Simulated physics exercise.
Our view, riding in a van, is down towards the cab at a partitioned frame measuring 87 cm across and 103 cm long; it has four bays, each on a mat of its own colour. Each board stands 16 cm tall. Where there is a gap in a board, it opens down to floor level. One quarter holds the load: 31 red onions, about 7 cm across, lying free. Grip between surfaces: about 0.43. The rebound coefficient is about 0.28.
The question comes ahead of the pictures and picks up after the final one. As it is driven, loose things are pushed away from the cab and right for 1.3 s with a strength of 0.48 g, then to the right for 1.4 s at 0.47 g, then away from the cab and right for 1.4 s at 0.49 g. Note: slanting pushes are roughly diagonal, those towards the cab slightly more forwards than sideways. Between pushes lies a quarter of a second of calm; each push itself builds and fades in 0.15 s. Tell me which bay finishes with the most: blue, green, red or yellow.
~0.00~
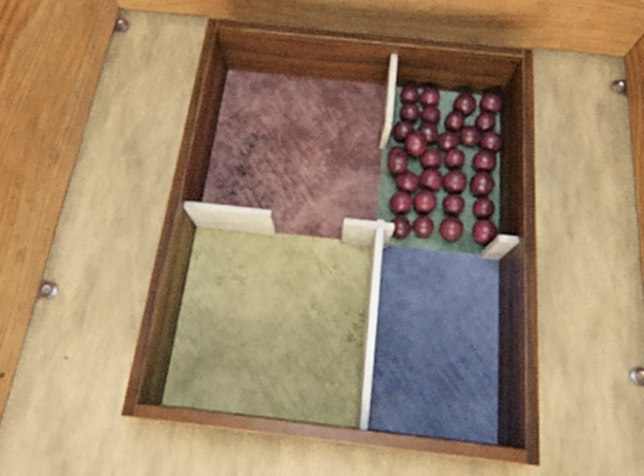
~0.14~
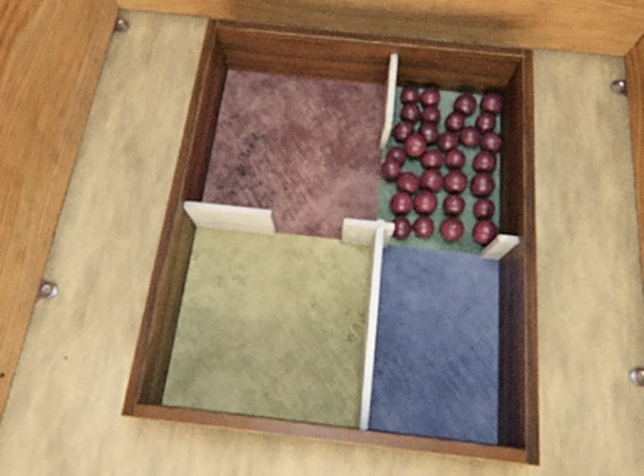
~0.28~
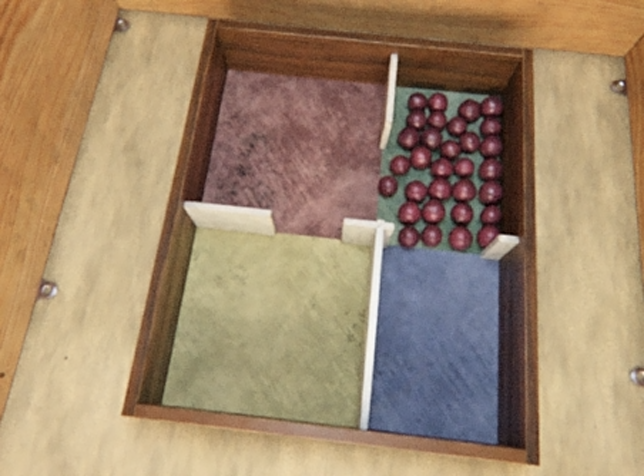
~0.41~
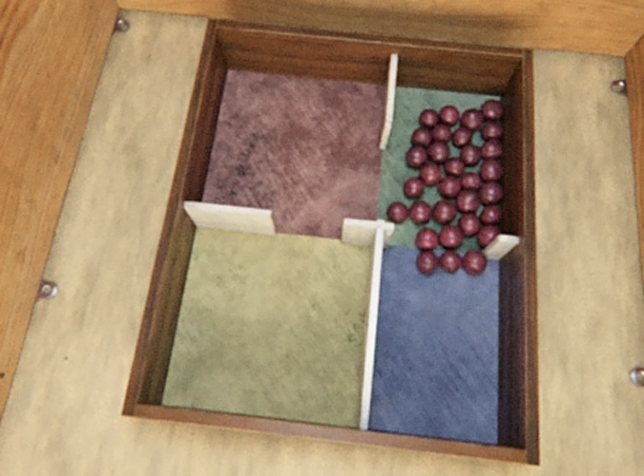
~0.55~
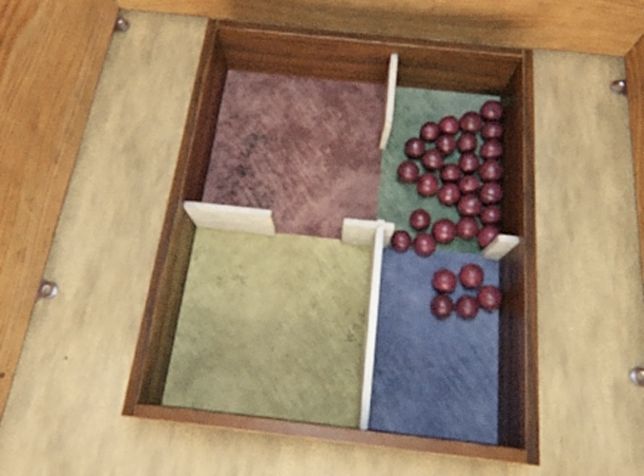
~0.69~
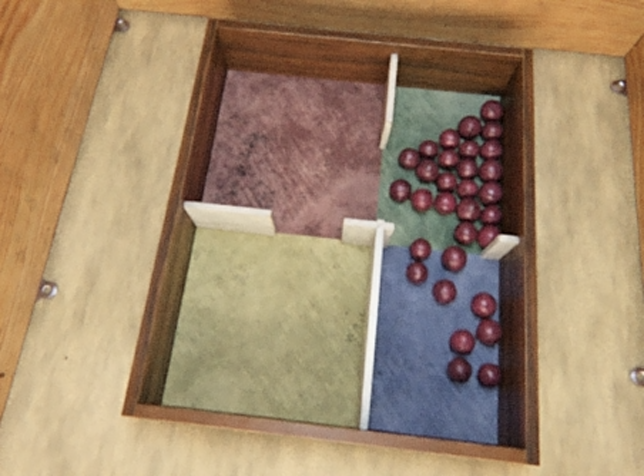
Blue.
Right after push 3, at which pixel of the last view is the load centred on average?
The mean place sits near (470, 291).
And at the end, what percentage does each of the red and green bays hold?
Roughly red 0 %, green 40 %.
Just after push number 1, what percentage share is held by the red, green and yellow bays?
Red at 0, green at 40, yellow at 0 in a hundred.
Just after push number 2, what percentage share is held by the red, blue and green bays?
The split comes out as red 0 per cent, blue 60 per cent and green 40 per cent.
After push 1 (1.54 s), 20 in the blue bay and 11 in the green bay.
After push 2 (3.19 s), 20 in the blue bay and 11 in the green bay.
After push 3 (4.84 s), 20 in the blue bay and 11 in the green bay.
Final count (at 5.12 s), 20 in the blue bay and 11 in the green bay.
